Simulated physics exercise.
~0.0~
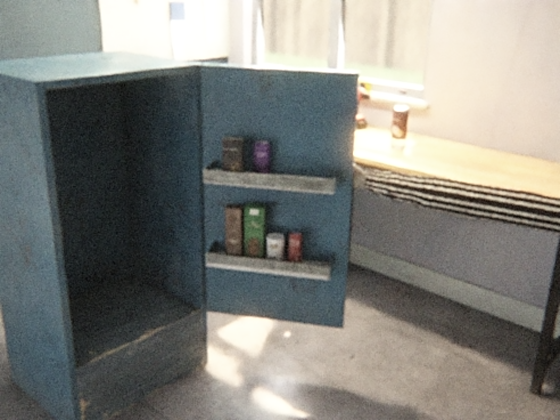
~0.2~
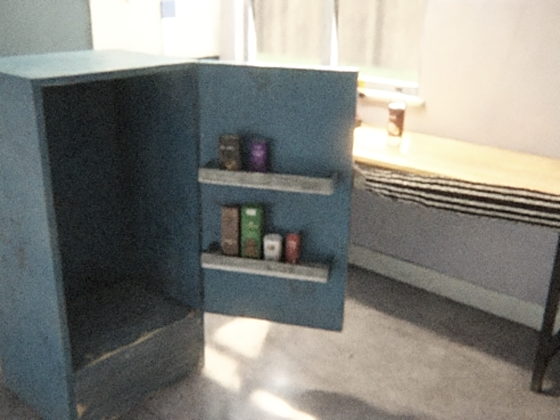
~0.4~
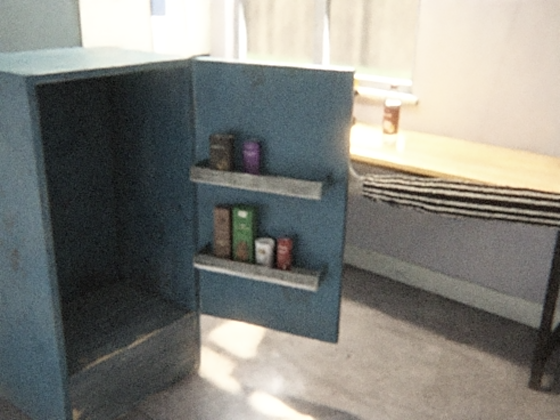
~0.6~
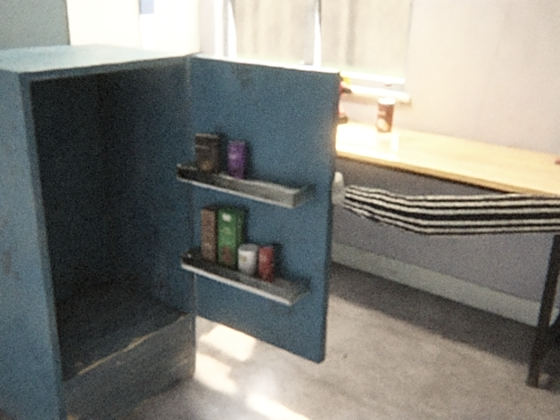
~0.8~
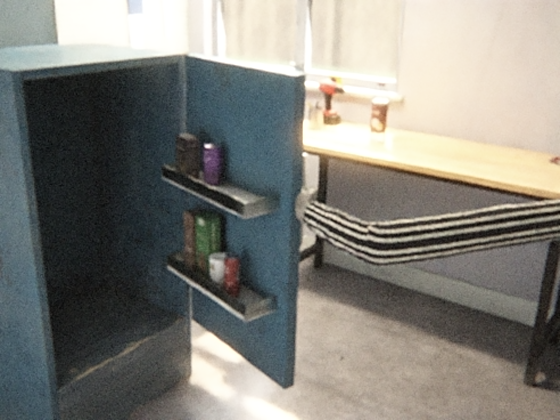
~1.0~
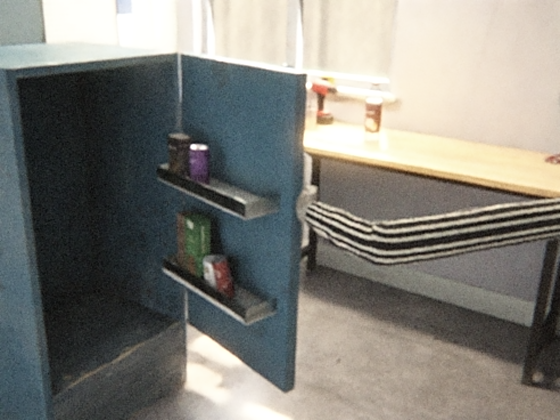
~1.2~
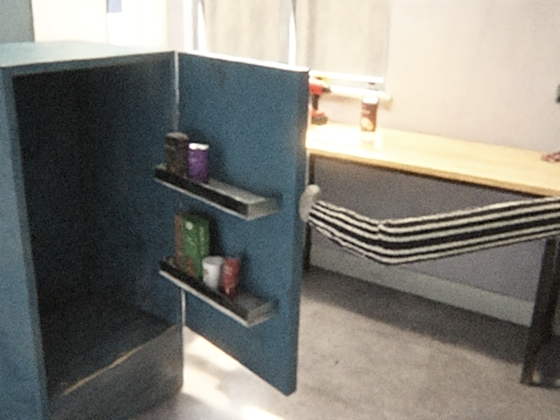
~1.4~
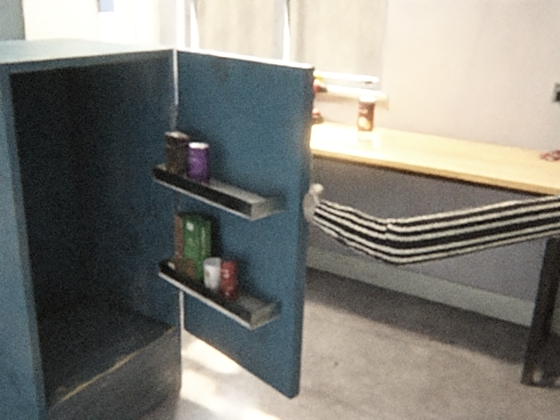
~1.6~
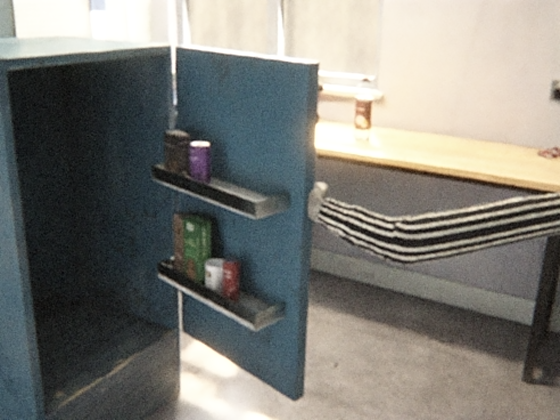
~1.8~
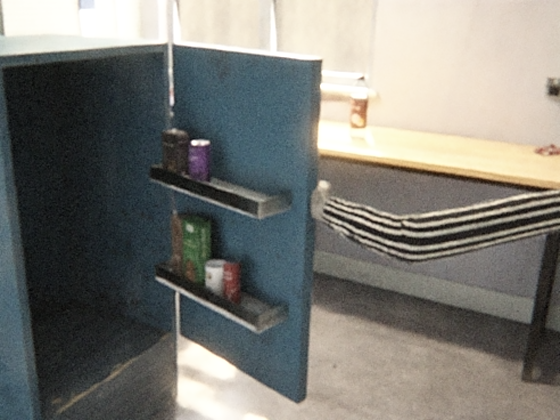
A striped-sleeved arm pushes the blue door slightly inward, and its jostled containers stay on the racks.
